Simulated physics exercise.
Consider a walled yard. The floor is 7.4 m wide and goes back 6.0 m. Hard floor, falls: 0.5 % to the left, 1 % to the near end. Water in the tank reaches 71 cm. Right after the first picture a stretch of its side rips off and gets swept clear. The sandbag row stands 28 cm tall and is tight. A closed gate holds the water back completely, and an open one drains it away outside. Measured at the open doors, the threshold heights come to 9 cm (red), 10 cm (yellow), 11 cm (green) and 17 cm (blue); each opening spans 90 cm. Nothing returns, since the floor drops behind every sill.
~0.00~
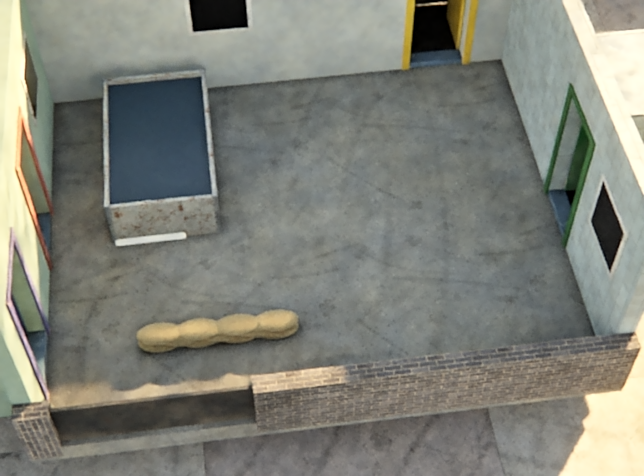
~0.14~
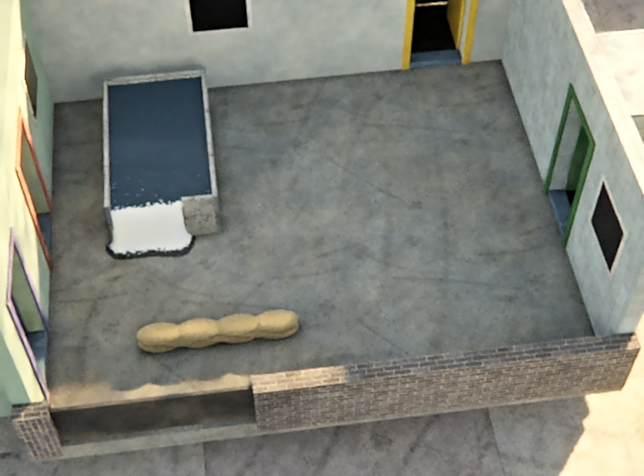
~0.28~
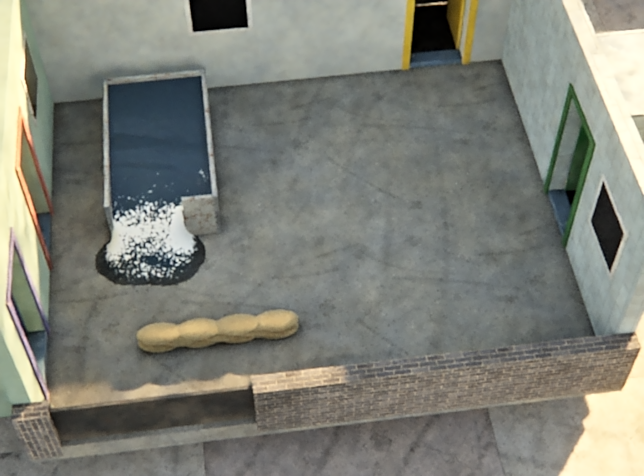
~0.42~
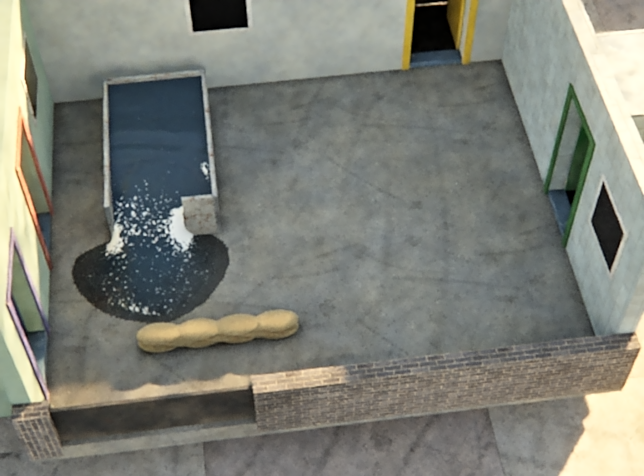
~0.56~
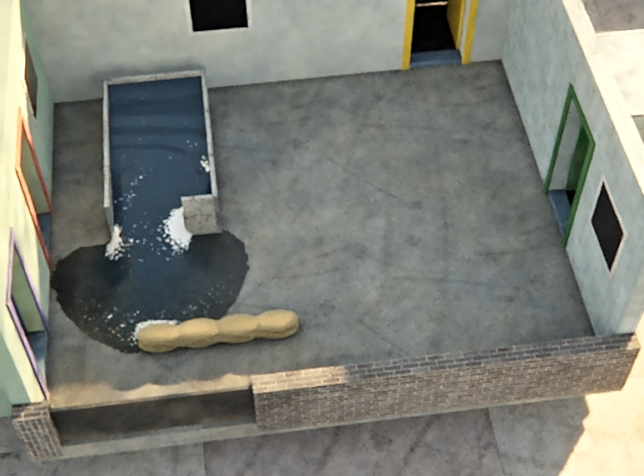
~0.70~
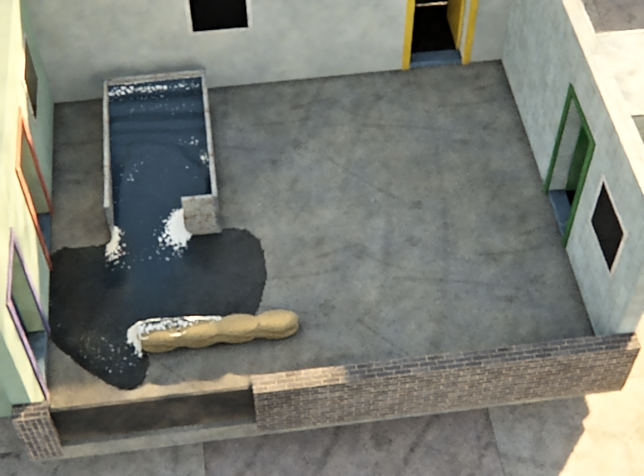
Dark water pouring from the broken front of a raised tank, spreading across a walled yard and lapping against lumpy tan sacks.
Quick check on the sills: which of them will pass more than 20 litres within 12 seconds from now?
Sill check: Red door passes less or equal; yellow door passes less or equal; green door passes less or equal; blue door passes more.
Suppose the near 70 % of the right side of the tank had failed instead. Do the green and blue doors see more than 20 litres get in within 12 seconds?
Outcome at green: Exceeded; outcome at blue: Not exceeded.
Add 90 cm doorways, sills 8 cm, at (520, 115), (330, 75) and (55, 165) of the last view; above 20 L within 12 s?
Well, the first is on the low side, the second is on the low side, and the third is on the low side.
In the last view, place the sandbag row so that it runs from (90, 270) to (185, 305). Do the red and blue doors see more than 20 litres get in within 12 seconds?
Note - red: Limit exceeded; blue: Limit held.
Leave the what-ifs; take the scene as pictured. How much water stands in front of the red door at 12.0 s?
I'd put it near 3.0 cm.
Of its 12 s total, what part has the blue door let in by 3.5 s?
About 70 per cent.
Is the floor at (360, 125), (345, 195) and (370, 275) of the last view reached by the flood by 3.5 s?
Listed in sequence, the spots are bone dry, drenched and drenched.
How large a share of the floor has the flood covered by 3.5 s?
I'd say around 60 %.
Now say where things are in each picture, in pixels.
In the first picture, the tank at (158, 139) is whole and still, 71 cm deep.
In the second picture, water pours out at (150, 224) and has run 0.6 m, to (114, 250); typically 10 cm deep outside, 71 cm at the tank's back.
In the third picture, water pours out at (150, 226) and has run 0.9 m, to (191, 271); typically 11 cm deep outside, 71 cm at the tank's back.
In the fourth picture, water pours out at (151, 227) and has run 1.4 m, to (168, 316); typically 8 cm deep outside, 71 cm at the tank's back.
In the fifth picture, water pours out at (151, 227) and has run 1.9 m, to (125, 347); typically 6 cm deep outside, 70 cm at the tank's back.
In the sixth picture, the front is at (121, 382), 2.4 m from the gap at (151, 227); 4.7 m2 of floor is under water; 63 cm left at the back of the tank.
After 1.4 s water covers 20 % of the floor and is deepest (58 cm) near (47, 419); red door 2 cm at the sill, 0 L in, yellow door not reached, green door not reached, blue door 22 cm at the sill, 0 L in.
After 2.2 s water covers 30 % of the floor and is deepest (48 cm) near (47, 432); red door 2 cm at the sill, 0 L in, yellow door not reached, green door not reached, blue door 28 cm at the sill, 10 L in.
After 3.5 s water covers 60 % of the floor and is deepest (32 cm) near (47, 419); red door 2 cm at the sill, 0 L in, yellow door not reached, green door not reached, blue door 28 cm at the sill, 84 L in.
After 7.0 s water covers 75 % of the floor and is deepest (16 cm) near (47, 432); red door 4 cm at the sill, 0 L in, yellow door 2 cm at the sill, 0 L in, green door 10 cm at the sill, 4 L in, blue door 15 cm at the sill, 121 L in.
After 12.0 s water covers 95 % of the floor and is deepest (11 cm) near (214, 127); red door 3 cm at the sill, 0 L in, yellow door 6 cm at the sill, 0 L in, green door 5 cm at the sill, 5 L in, blue door 8 cm at the sill, 121 L in.
